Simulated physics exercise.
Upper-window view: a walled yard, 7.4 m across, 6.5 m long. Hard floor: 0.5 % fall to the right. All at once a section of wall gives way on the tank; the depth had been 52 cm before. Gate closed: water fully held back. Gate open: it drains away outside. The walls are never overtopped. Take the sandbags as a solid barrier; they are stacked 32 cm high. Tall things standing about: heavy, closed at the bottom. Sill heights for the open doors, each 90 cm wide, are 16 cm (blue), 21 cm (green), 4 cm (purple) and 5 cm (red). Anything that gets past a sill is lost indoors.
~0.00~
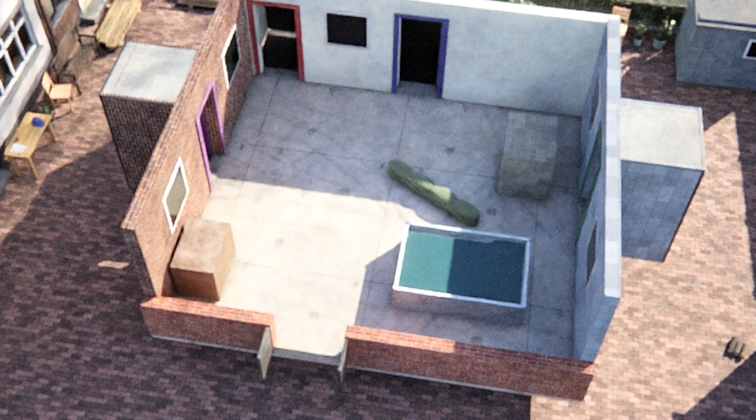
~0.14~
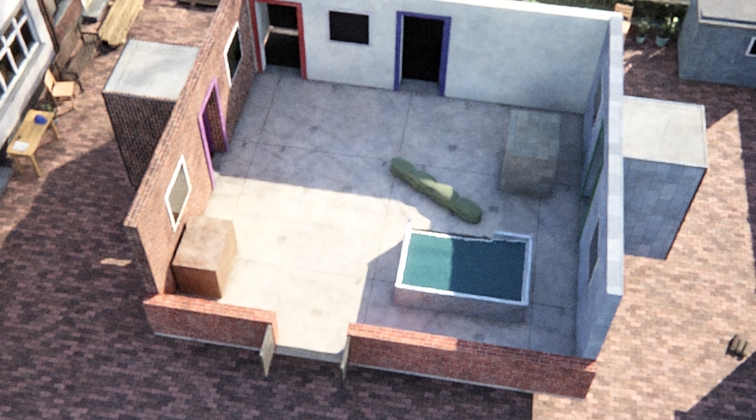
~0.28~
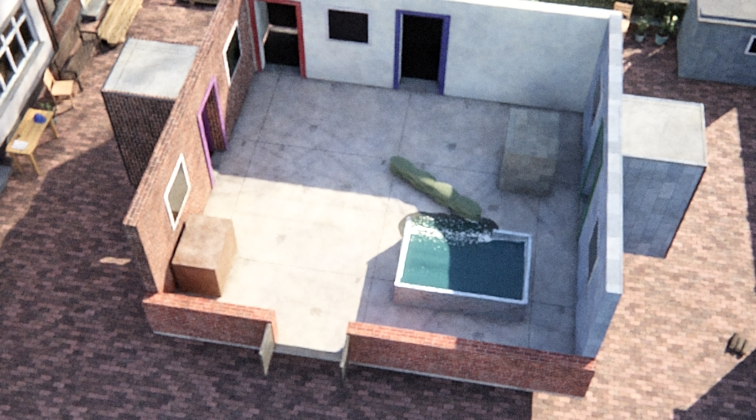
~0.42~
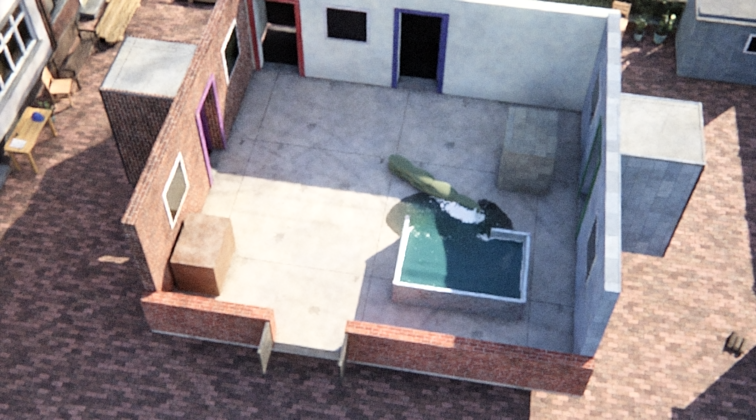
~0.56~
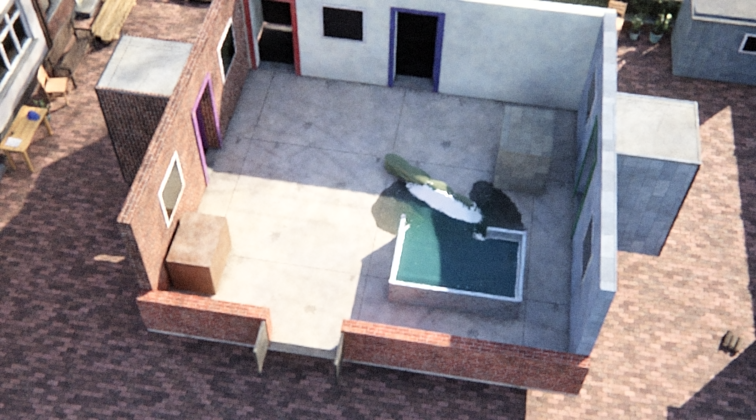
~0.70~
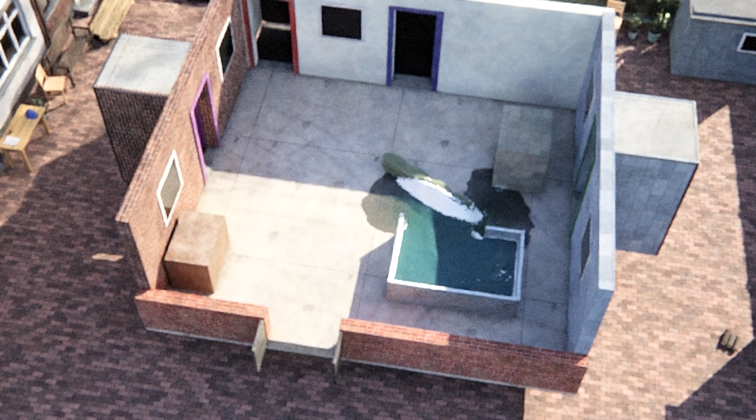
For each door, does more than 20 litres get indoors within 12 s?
Door by door: Blue door - no; green door - no; purple door - yes; red door - yes.
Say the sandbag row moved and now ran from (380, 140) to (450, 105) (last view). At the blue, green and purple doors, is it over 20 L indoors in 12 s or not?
Result: Blue door inside the limit; green door inside the limit; purple door inside the limit.
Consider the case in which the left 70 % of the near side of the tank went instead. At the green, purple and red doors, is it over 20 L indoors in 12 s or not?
Log - green: Threshold not reached, purple: Threshold not reached, red: Threshold not reached.
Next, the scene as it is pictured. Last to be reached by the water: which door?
The answer is the blue door.
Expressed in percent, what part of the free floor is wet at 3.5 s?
Covered: Roughly 55 per cent.
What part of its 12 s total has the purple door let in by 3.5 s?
About 40 per cent.
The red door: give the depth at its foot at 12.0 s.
About 4.0 cm.
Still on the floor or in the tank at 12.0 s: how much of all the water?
Roughly 90 per cent is still there.
After 1.4 s water covers 15 % of the floor and is deepest (38 cm) near (445, 210); blue door not reached, green door not reached, purple door not reached, red door not reached.
After 2.2 s water covers 35 % of the floor and is deepest (26 cm) near (445, 210); blue door not reached, green door 17 cm at the sill, 0 L in, purple door not reached, red door not reached.
After 3.5 s water covers 55 % of the floor and is deepest (20 cm) near (248, 68); blue door not reached, green door 12 cm at the sill, 0 L in, purple door 11 cm at the sill, 43 L in, red door 9 cm at the sill, 0 L in.
After 7.0 s water covers 75 % of the floor and is deepest (10 cm) near (462, 219); blue door 4 cm at the sill, 0 L in, green door 6 cm at the sill, 0 L in, purple door 6 cm at the sill, 100 L in, red door 6 cm at the sill, 45 L in.
After 12.0 s water covers 95 % of the floor and is deepest (6 cm) near (465, 133); blue door 4 cm at the sill, 0 L in, green door 5 cm at the sill, 0 L in, purple door 3 cm at the sill, 102 L in, red door 4 cm at the sill, 47 L in.
